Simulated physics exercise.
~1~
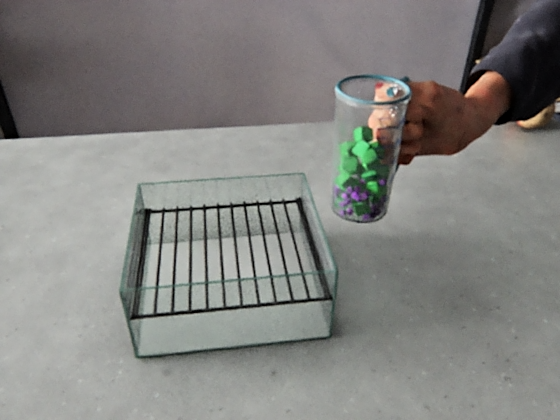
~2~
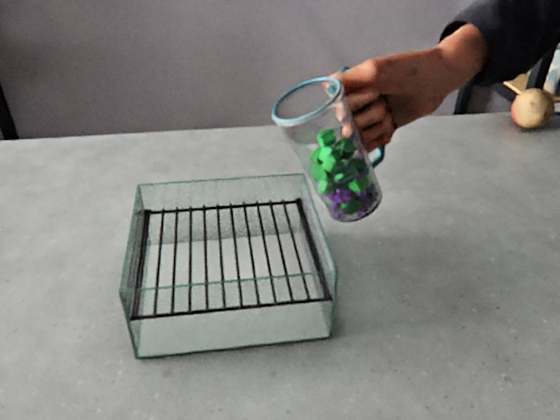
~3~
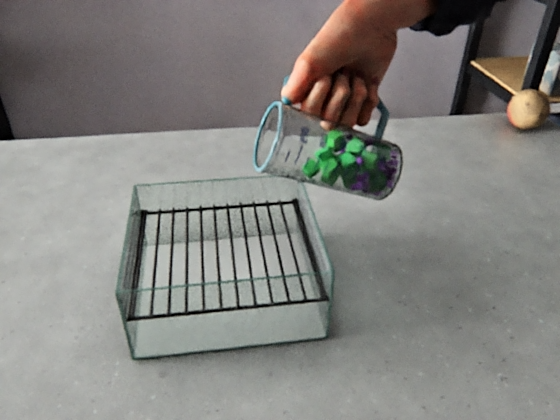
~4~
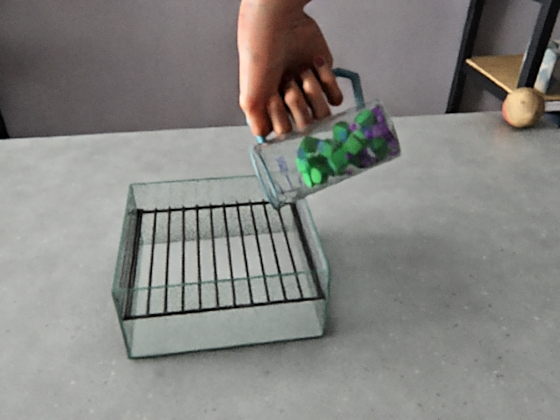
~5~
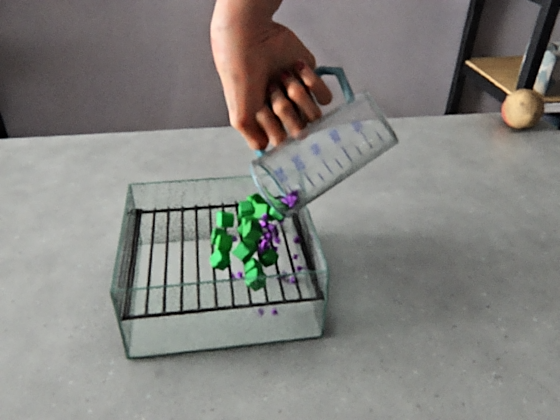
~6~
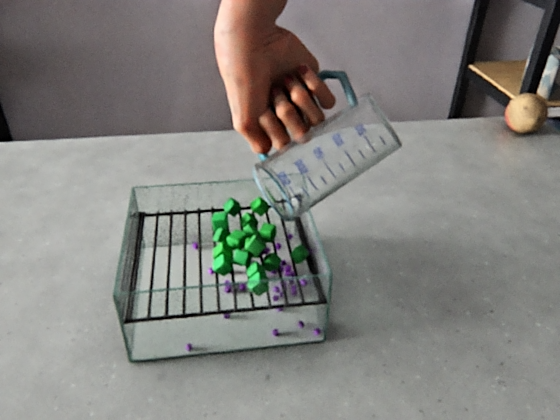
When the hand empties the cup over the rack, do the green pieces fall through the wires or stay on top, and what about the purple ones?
The green pieces stay on top of the wires, while nearly all of the small purple pieces fall through between them.
